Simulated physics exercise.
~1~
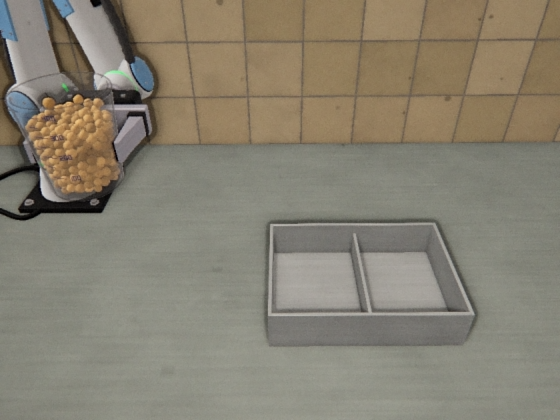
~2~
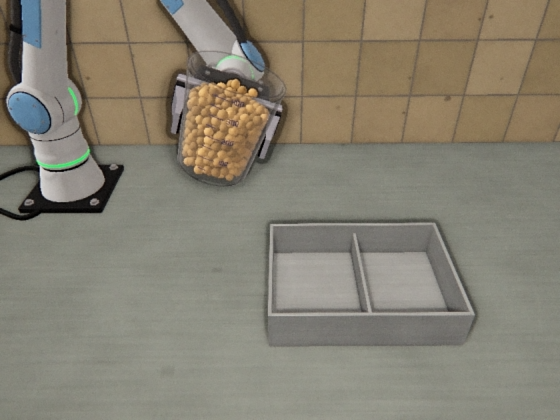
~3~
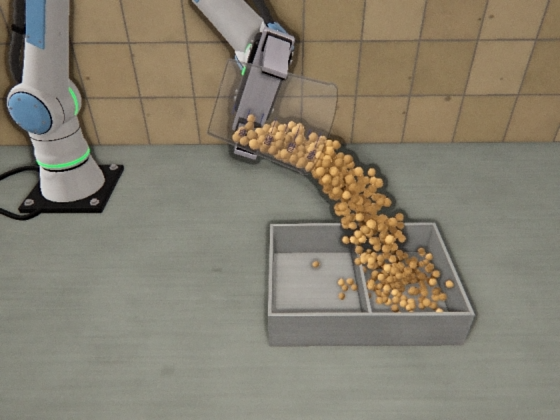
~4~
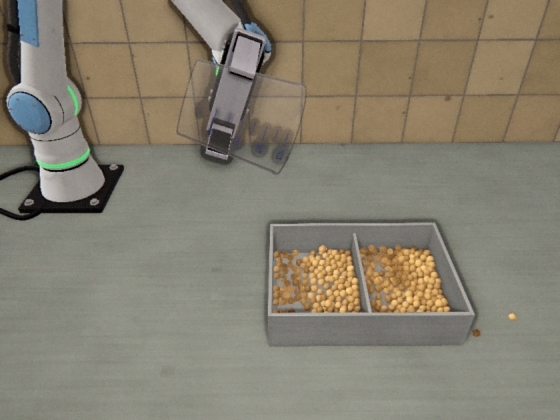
A robot arm carried a clear cup of dried chickpeas to the right and tipped it over a gray tray with two compartments, pouring them mostly into the right side first, until both sides held chickpeas and a couple lay outside.
